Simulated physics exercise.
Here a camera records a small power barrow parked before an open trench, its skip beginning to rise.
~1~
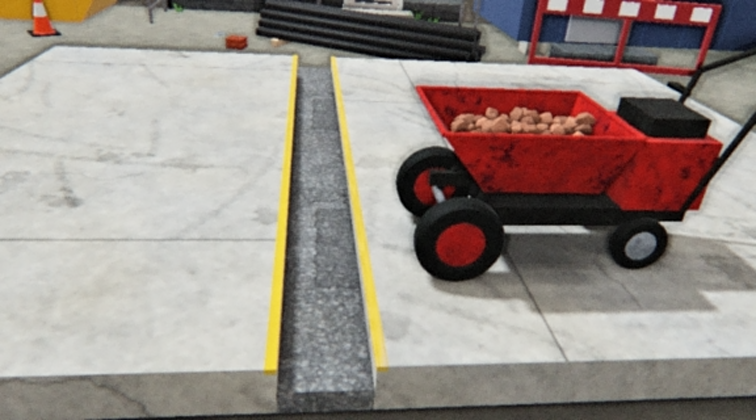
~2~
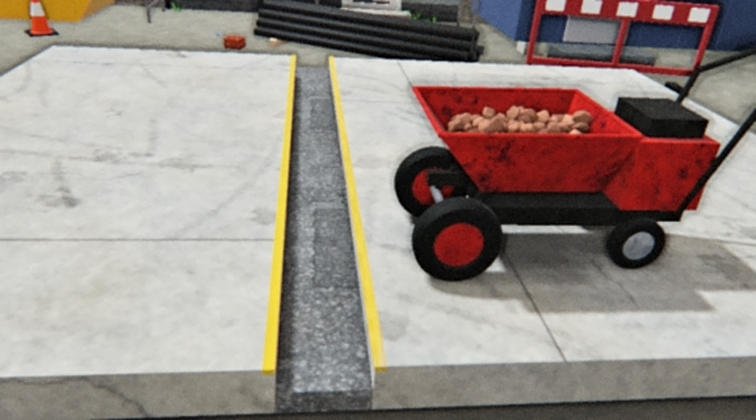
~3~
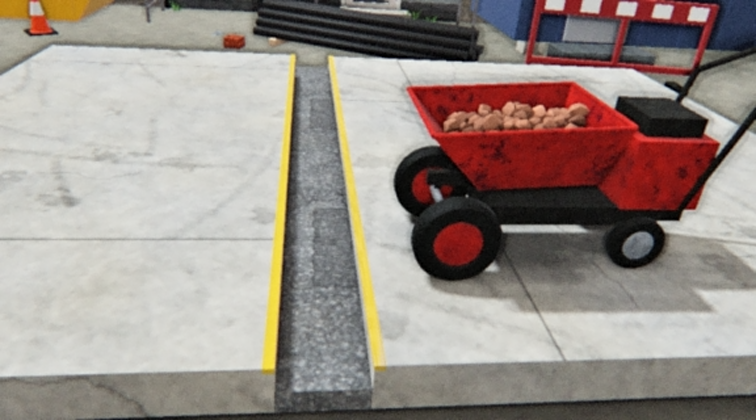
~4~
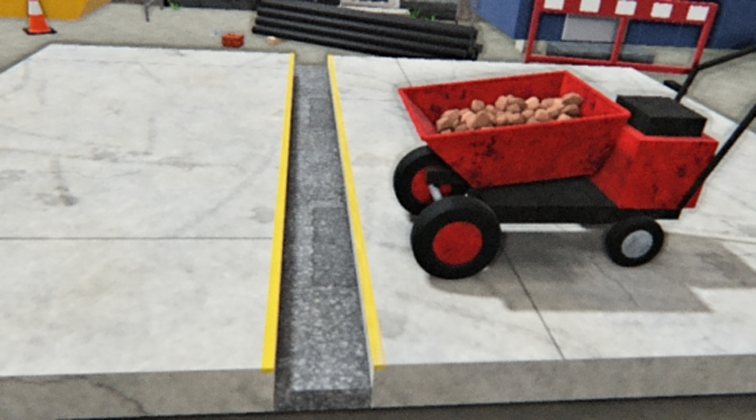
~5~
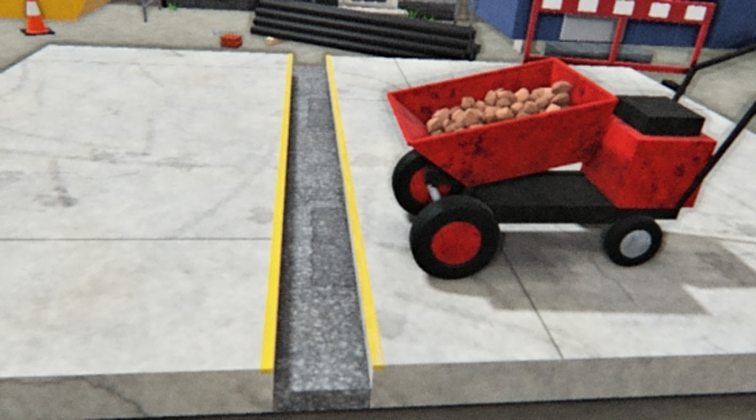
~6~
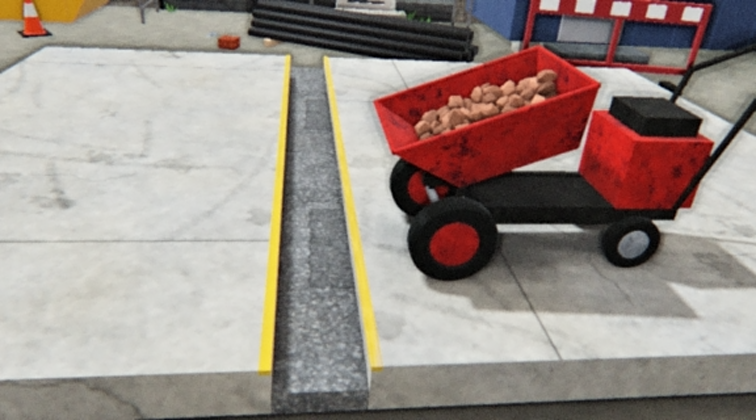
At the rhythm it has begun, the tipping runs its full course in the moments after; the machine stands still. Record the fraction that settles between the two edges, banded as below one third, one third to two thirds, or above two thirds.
Fraction between edges: Above two thirds.
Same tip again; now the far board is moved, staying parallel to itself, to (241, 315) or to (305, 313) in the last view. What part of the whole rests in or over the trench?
First one: 100 per cent; second one: 40 per cent.
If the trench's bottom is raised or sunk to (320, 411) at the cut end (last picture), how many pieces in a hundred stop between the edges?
It works out to some 90 percent.
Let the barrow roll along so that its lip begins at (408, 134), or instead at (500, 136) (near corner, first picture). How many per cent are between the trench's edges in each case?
First try: Some 50 %; second try: 80 %.
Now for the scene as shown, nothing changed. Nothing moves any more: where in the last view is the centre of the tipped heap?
Resting centre, last frame: Roughly (303, 255).
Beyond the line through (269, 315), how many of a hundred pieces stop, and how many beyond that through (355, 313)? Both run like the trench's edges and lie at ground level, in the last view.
Around 20 in a hundred for the first, 100 in a hundred for the second.
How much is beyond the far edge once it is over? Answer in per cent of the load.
Close to 15 per cent.
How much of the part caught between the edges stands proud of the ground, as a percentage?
About 20 per cent.
Shortly afterwards, skip tipped steeply; the whole lot in the skip.
Next, skip tipped right over; near two thirds in the skip; near a third in or heaped over the trench; only a few beyond it.
Some moments later, skip tipped right over; only a few in the skip; the bulk in or heaped over the trench; a little beyond it.
In the end, skip tipped right over; the bulk in or heaped over the trench; near a quarter beyond it.
